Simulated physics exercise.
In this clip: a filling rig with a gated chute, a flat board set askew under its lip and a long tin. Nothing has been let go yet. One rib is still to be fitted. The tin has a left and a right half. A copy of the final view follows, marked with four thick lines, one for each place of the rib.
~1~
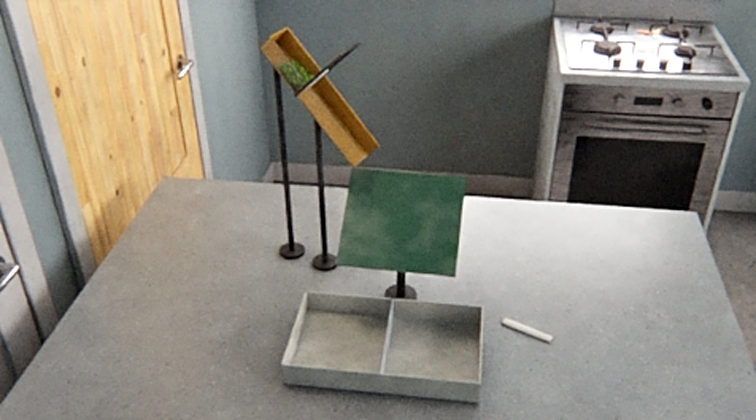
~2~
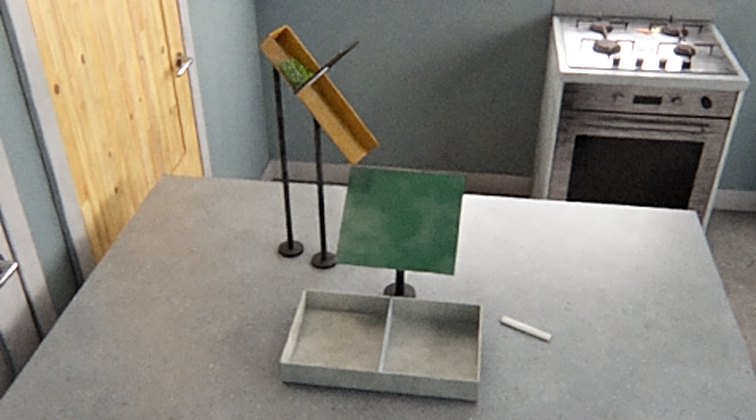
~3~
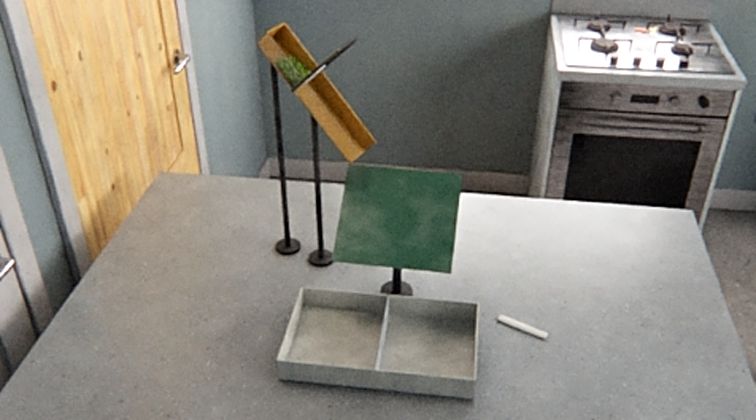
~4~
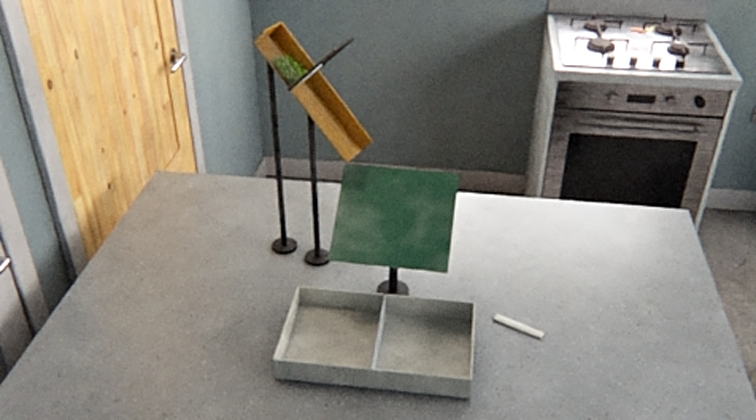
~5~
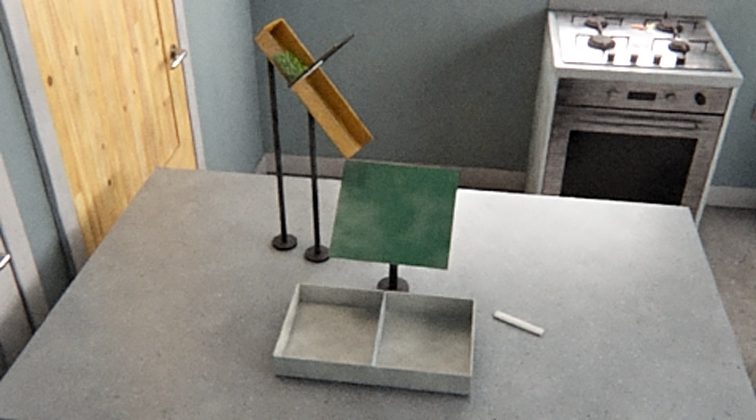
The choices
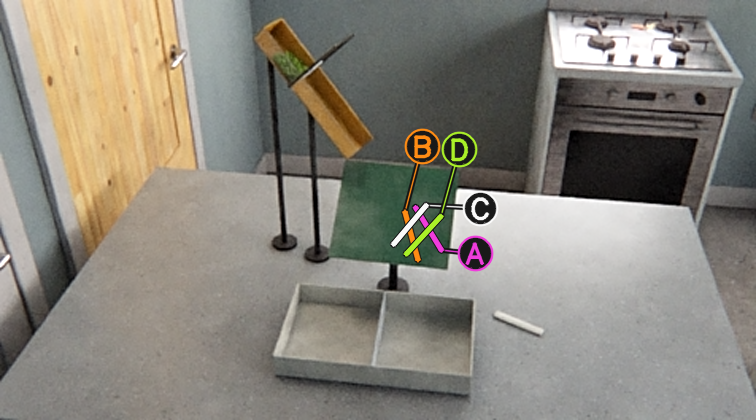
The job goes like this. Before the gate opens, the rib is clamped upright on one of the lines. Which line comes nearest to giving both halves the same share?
The best line is D.
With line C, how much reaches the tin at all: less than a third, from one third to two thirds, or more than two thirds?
It is more than two thirds.
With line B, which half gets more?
The right half.
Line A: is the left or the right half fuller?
Right.
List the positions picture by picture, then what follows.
Load behind the gate at (298, 77), dried peas; lip of the chute at (361, 161), sloping fairly steeply, in the first frame.
Middle of the board at (401, 219), tilted fairly steeply; middle of its low edge at (394, 269); of its high edge at (407, 171), in the second frame.
Front corners of the tin at (277, 360) and (475, 380); front end of its middle wall at (375, 369); gate still shut at (316, 72), in the third frame.
Middle of the load at (292, 72); lip at (354, 156), in the fourth frame.
Middle of the load at (292, 68); lip at (354, 153), in the fifth frame.
On the marked copy, line A from (415, 207) to (441, 250); line B from (405, 211) to (418, 259); line C from (426, 205) to (393, 244); line D from (441, 216) to (406, 254).
If A is chosen, of what is caught, a small part in the left half, nearly all in the right.
If B is chosen, of what is caught, a small part in the left half, nearly all in the right.
If C is chosen, of what is caught, most in the left half, a small part in the right.
If D is chosen, of what is caught, about half in the left half, about half in the right.
